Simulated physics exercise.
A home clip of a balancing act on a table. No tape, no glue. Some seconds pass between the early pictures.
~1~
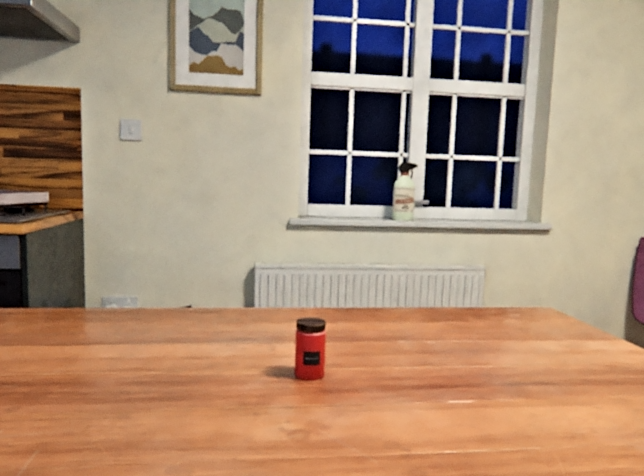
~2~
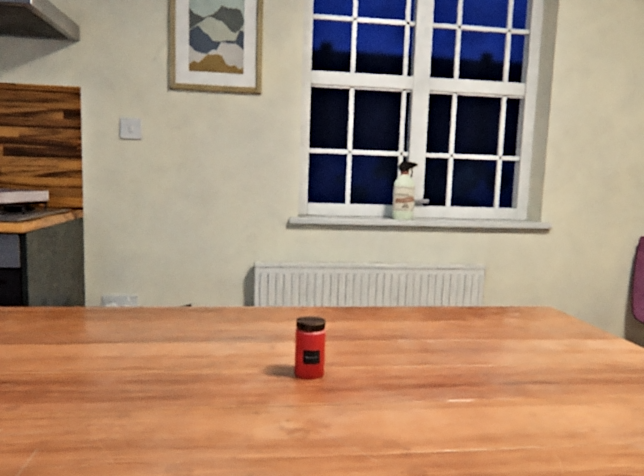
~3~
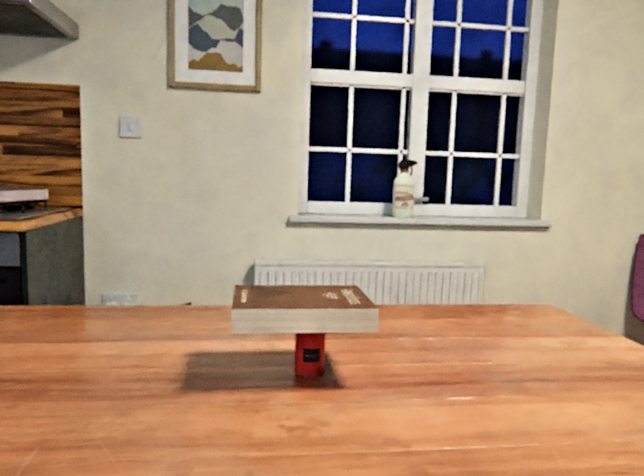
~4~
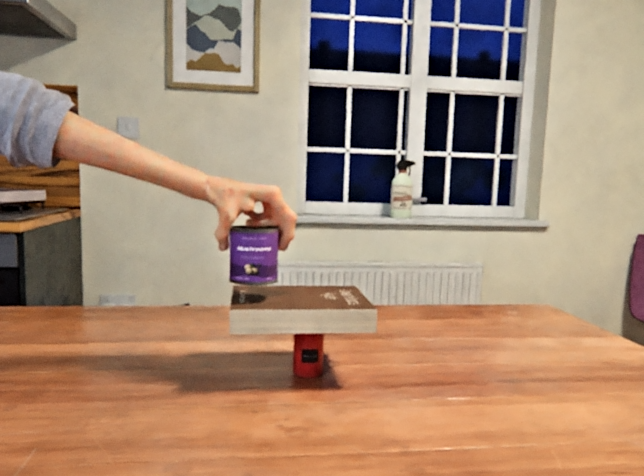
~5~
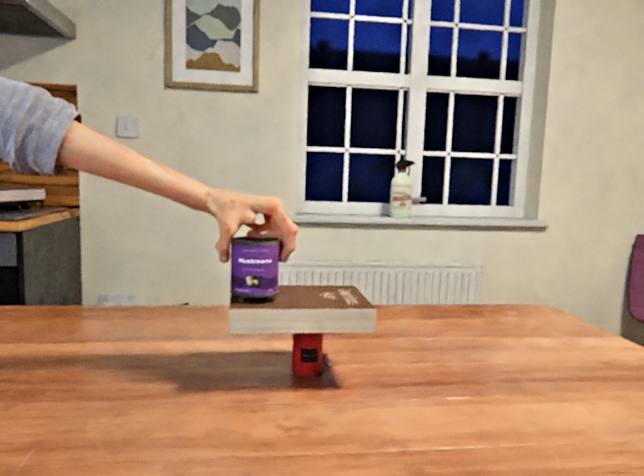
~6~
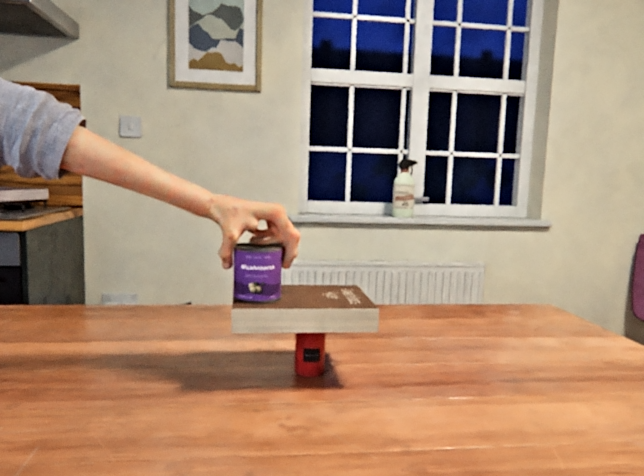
On a wooden table, a book appears atop a red jar and a hand lowers a purple tin onto its left side.
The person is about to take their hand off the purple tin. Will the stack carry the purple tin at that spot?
The stack gives way.
Then, 0.50 s later than the last frame, purple tin now fallen; brown book tilted by 55°.
Then, 0.80 s later than the last frame, brown book now fallen; red shaker tilted by 26°.
When it is over, fallen, purple tin and brown book; lying over in the stack, red shaker. The stack loses its balance.
